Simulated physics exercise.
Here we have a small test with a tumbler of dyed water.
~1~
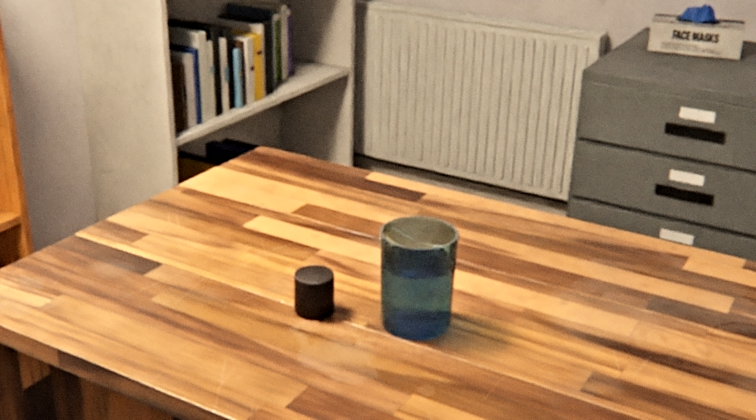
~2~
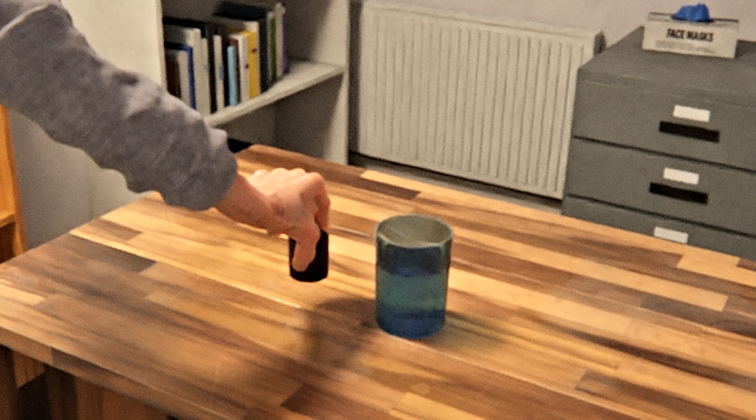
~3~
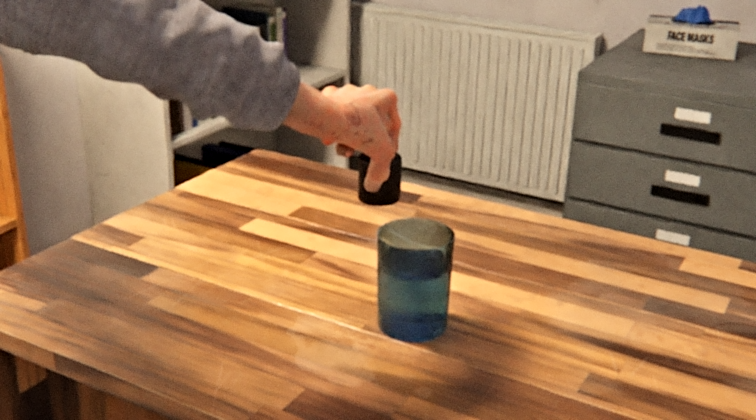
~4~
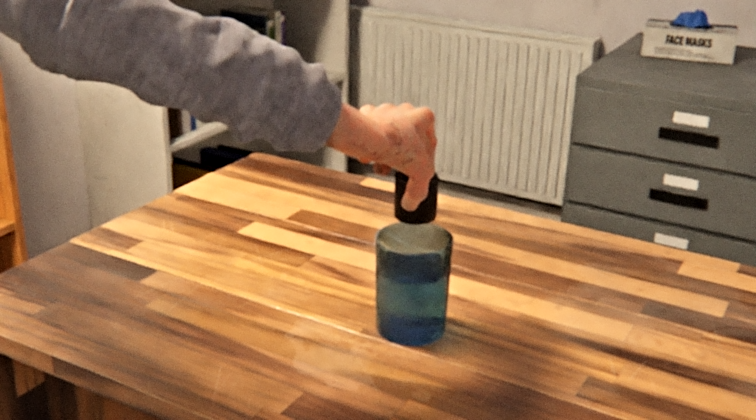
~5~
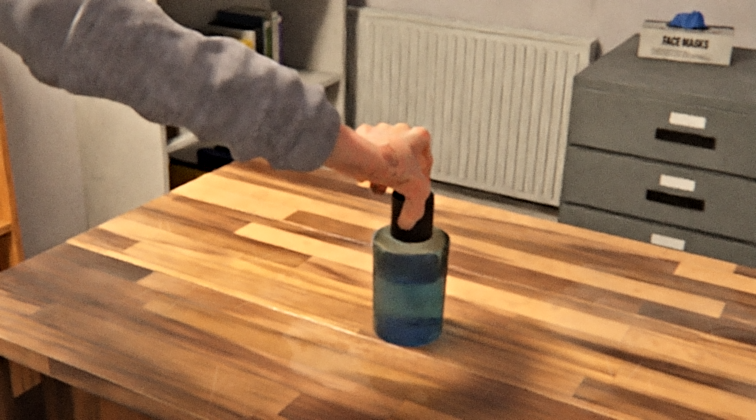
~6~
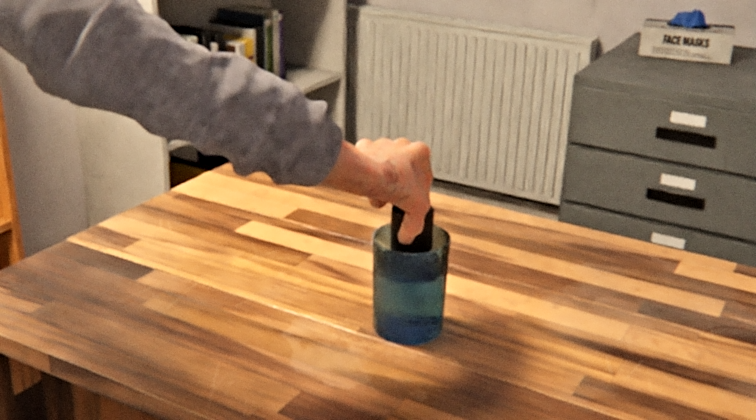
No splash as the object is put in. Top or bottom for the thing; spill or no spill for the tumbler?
Object: Under; tumbler: No spill.
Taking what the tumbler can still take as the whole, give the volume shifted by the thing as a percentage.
I'd put it close to 40 per cent.
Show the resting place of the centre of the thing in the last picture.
It should come to rest with its middle near (409, 303).
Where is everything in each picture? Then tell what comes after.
In the first picture, the iron weight lies on the top at (315, 292); tumbler (417, 275) about two thirds full.
The second picture shows a hand picks up the iron weight at (309, 255); tumbler about two thirds full, surface at (413, 261).
In the third picture, the iron weight is carried over at (380, 177); tumbler (414, 277) about two thirds full.
In the fourth picture, the iron weight is above the tumbler at (416, 196); tumbler about two thirds full, surface at (413, 268).
The fifth picture shows the iron weight comes down at (412, 215); tumbler (409, 282) about two thirds full.
In the sixth picture, the iron weight is just over the surface at (412, 228); tumbler about two thirds full, surface at (410, 267).
A moment on, the iron weight enters the dyed water; the tumbler is about three quarters full.
Further on, the iron weight goes on down; the tumbler is about three quarters full.
When it is over, the iron weight rests at the bottom; the tumbler is about three quarters full; none went over.
